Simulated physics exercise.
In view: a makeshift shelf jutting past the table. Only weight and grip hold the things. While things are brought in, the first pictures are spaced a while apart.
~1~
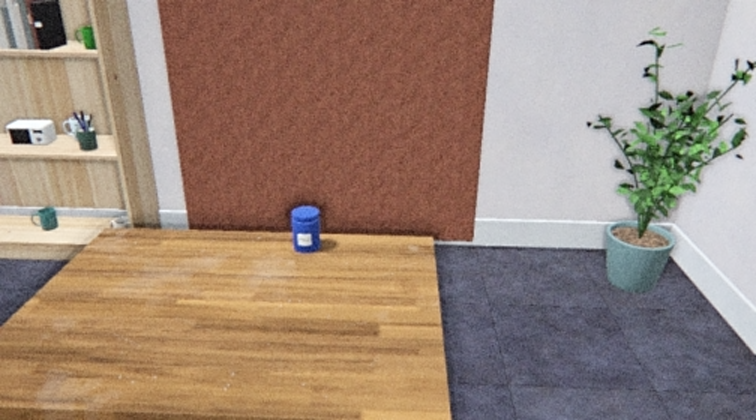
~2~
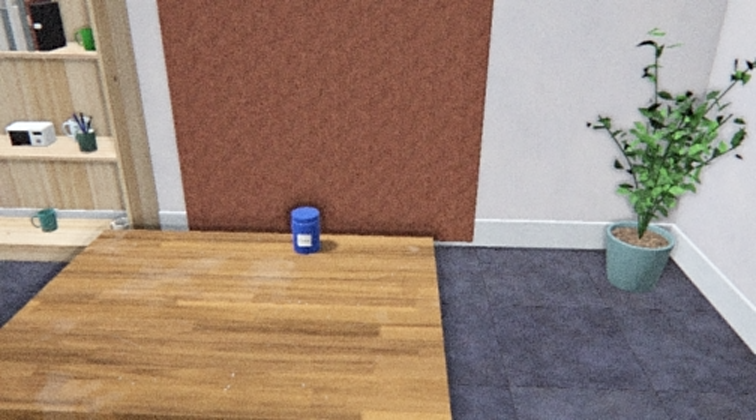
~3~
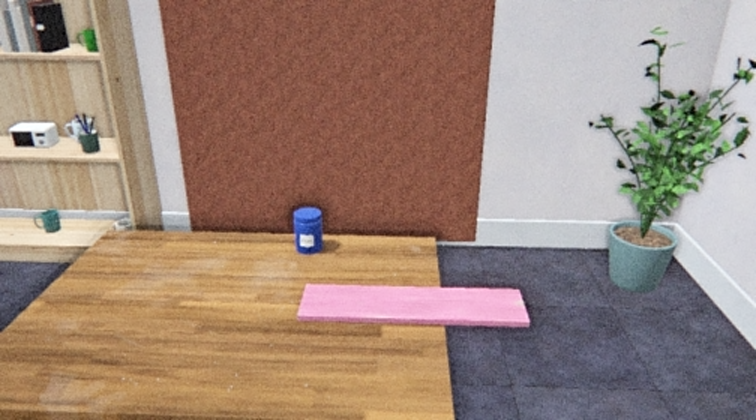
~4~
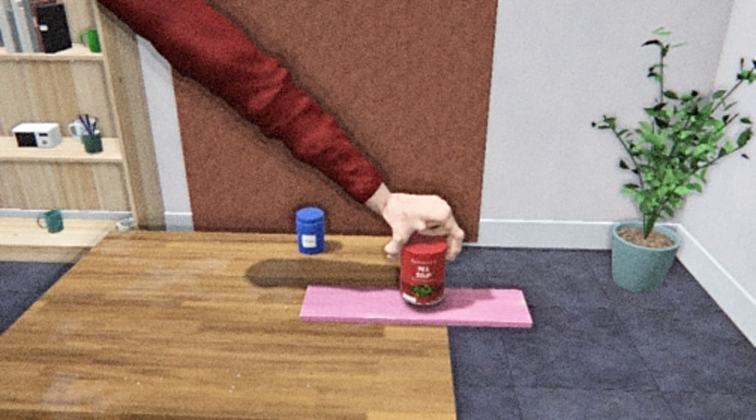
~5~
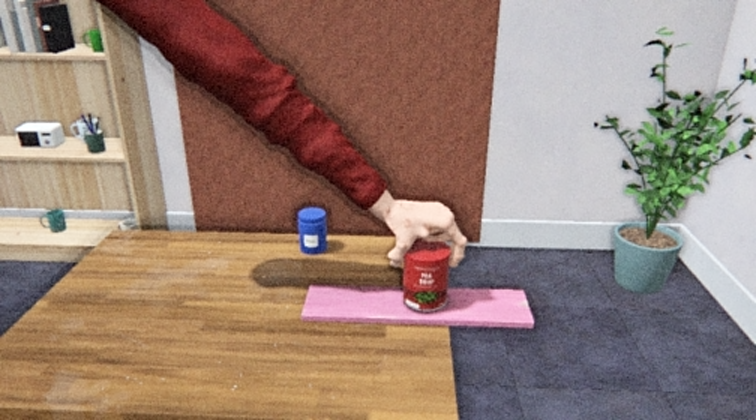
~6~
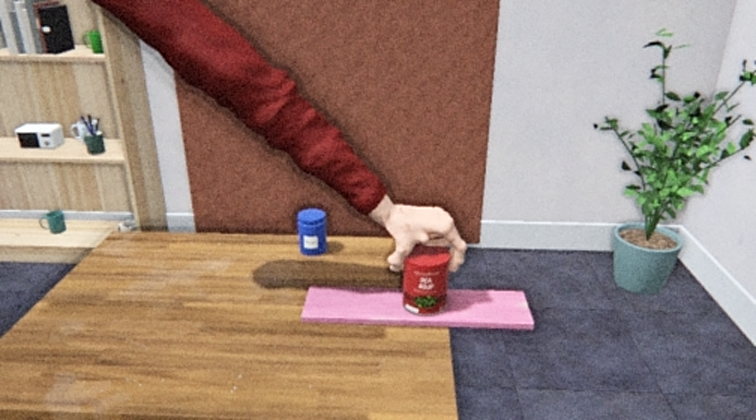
At the start, a blue jar sits near the back of a wooden table, with shelves to the left and a potted plant to the right. A pink board then appears, extending past the table's right edge. A red-sleeved arm reaches in from the upper left and lowers a red tin slightly onto the board.
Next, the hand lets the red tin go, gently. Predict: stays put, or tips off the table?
Stays put.
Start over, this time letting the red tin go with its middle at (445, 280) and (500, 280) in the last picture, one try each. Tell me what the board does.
Stays put, then Topples.
Then, 0.30 s past the last view, nothing moves.
Then, 0.70 s past the last view, red tin resting near (426, 279).
Finally, all 3 still in place. Final places as the last picture's camera would see them, red tin near (426, 279). The board keeps its balance.
